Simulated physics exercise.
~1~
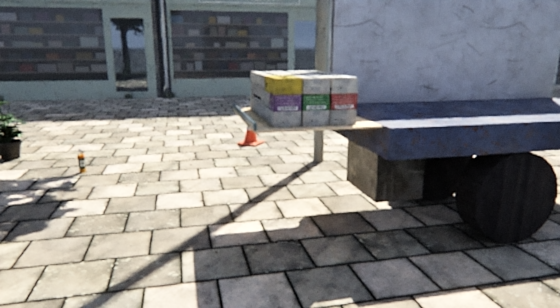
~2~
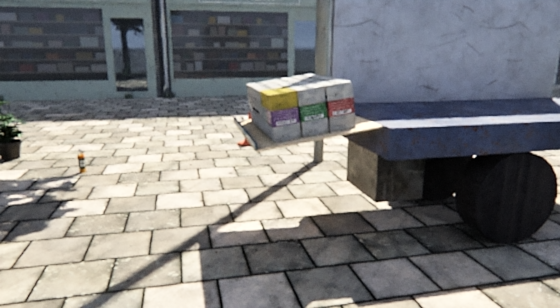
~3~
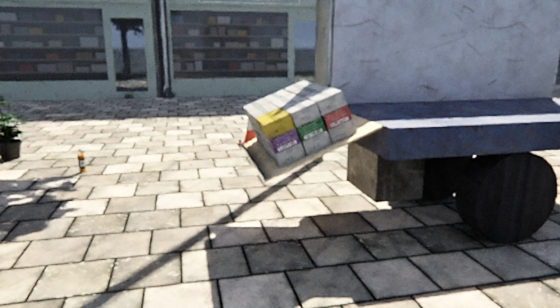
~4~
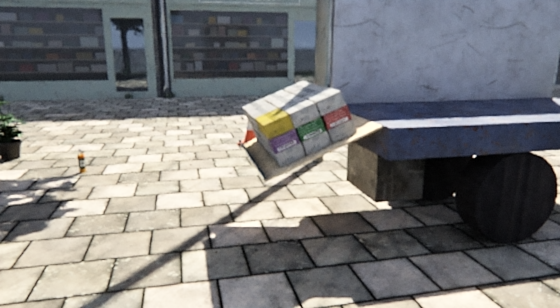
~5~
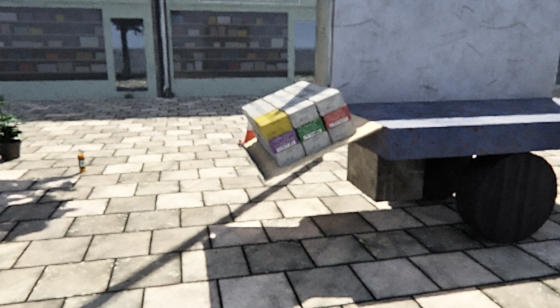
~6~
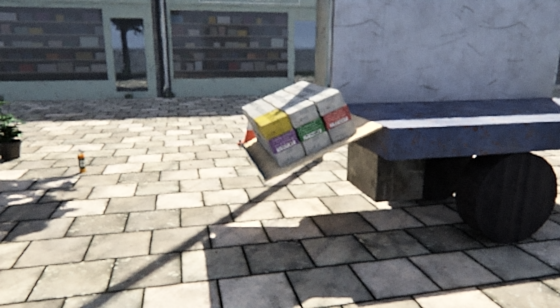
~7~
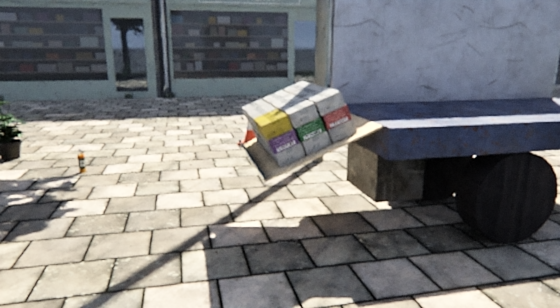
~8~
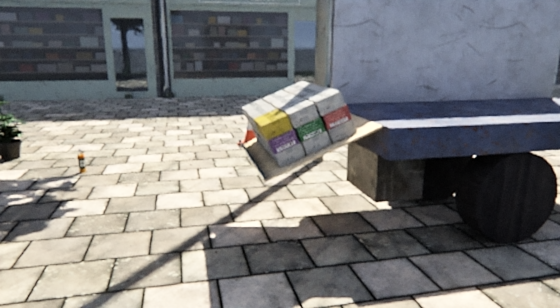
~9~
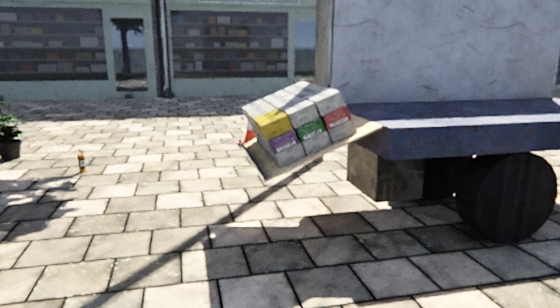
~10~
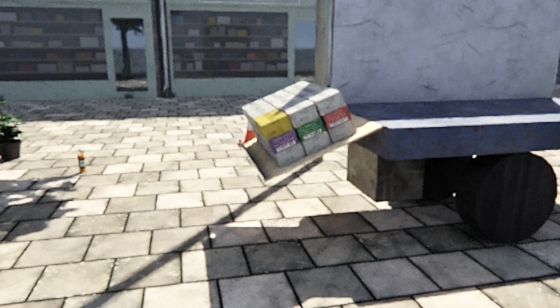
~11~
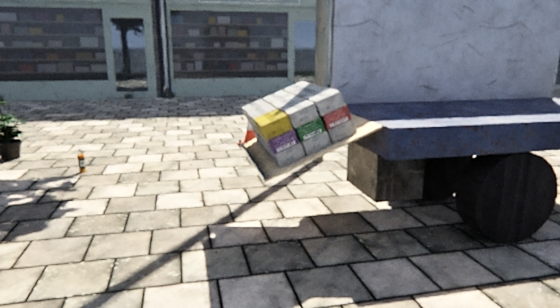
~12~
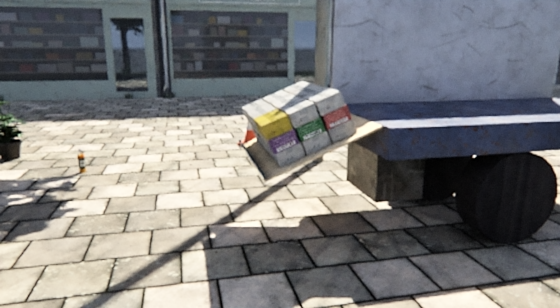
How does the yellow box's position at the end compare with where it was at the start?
The yellow box ends up a little lower and very slightly further left than at the start, and it is tilted down to the left along with the platform.
A stack of shoe boxes with coloured labels sat on the small platform at the back of a parked lorry when its left side dipped, tilting the whole pile. The boxes leaned with it but none fell off, and everything then stayed still on the slope.
